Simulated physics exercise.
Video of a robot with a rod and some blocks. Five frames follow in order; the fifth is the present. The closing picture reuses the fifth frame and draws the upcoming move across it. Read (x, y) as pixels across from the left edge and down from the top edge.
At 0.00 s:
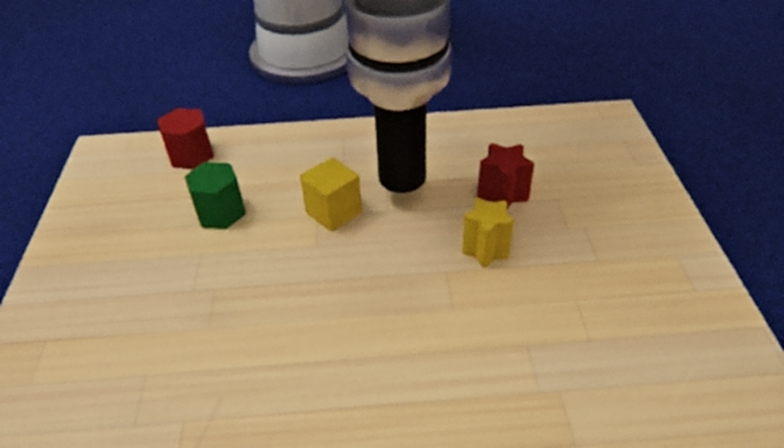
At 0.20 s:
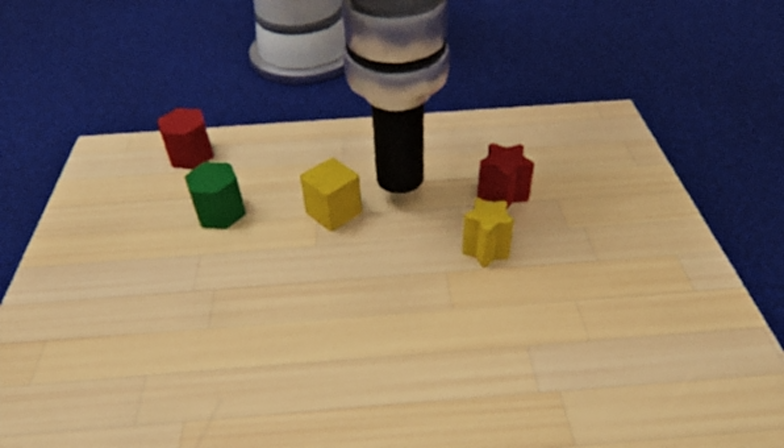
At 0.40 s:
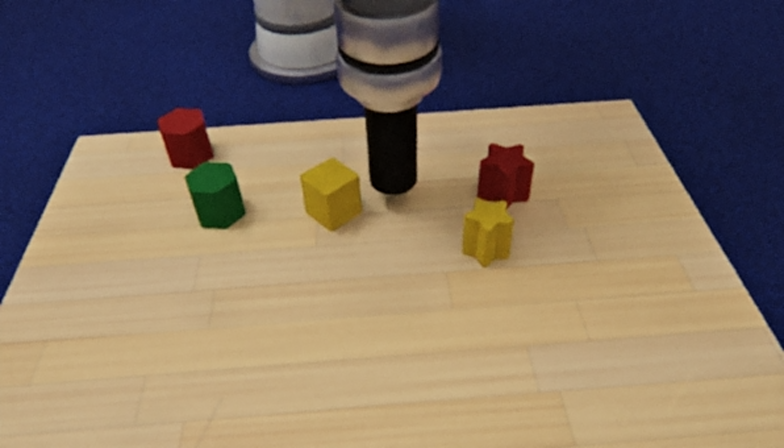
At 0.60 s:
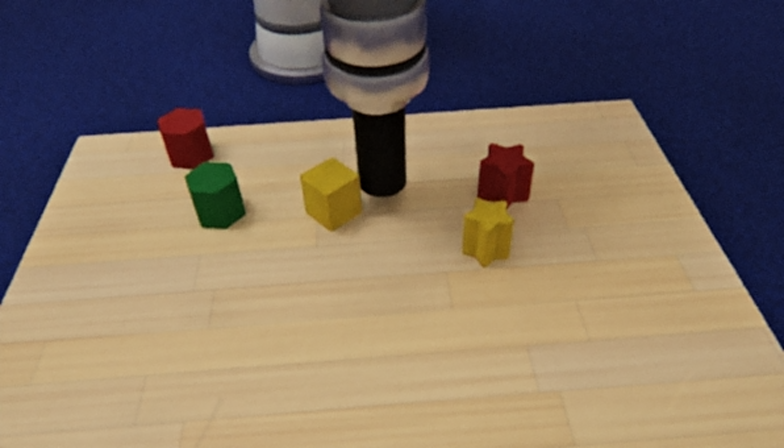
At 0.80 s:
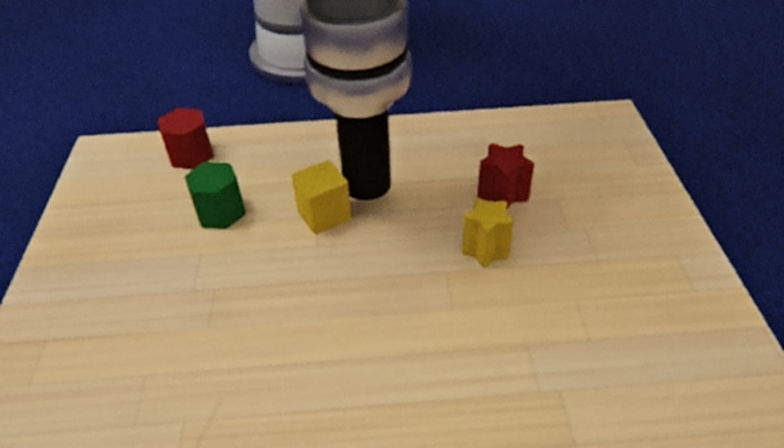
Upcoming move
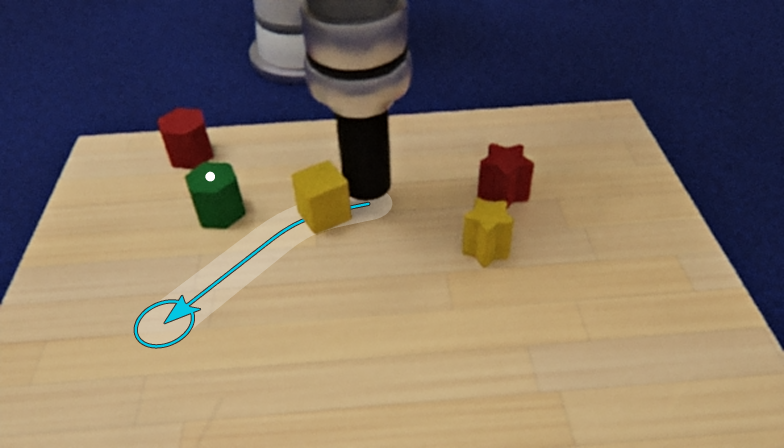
Robot arm with a black rod moving left across a wooden board and nudging a yellow block slightly toward a green hexagon.
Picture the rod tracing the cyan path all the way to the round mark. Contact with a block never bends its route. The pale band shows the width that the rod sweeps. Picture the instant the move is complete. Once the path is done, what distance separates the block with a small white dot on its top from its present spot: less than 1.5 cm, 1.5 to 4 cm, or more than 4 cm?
My answer is that it shifts 1.5 to 4 cm.
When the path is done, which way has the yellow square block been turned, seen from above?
Looking down: Clockwise.
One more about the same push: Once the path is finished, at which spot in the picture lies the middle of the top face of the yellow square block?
My best guess is (214, 195).
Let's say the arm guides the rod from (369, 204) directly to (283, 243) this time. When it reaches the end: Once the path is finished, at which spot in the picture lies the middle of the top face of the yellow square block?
Its top centre is at about (228, 197).
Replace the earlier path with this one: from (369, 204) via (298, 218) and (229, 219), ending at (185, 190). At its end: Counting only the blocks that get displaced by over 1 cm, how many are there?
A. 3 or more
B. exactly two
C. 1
My pick is B.
The drawn path runs from (369, 204) through (295, 224) and (233, 270) to (165, 323); the dot is on the green hexagon.
What follows on the original path. One third of the way, rod at (291, 206); green hexagon at (198, 175); yellow square block at (240, 189), turned 40° clockwise.
Two thirds of the way, rod at (226, 252); green hexagon at (189, 174); yellow square block at (214, 195), turned 70° clockwise.
At the end, rod at (156, 305); green hexagon at (189, 174); yellow square block at (214, 195), turned 70° clockwise.
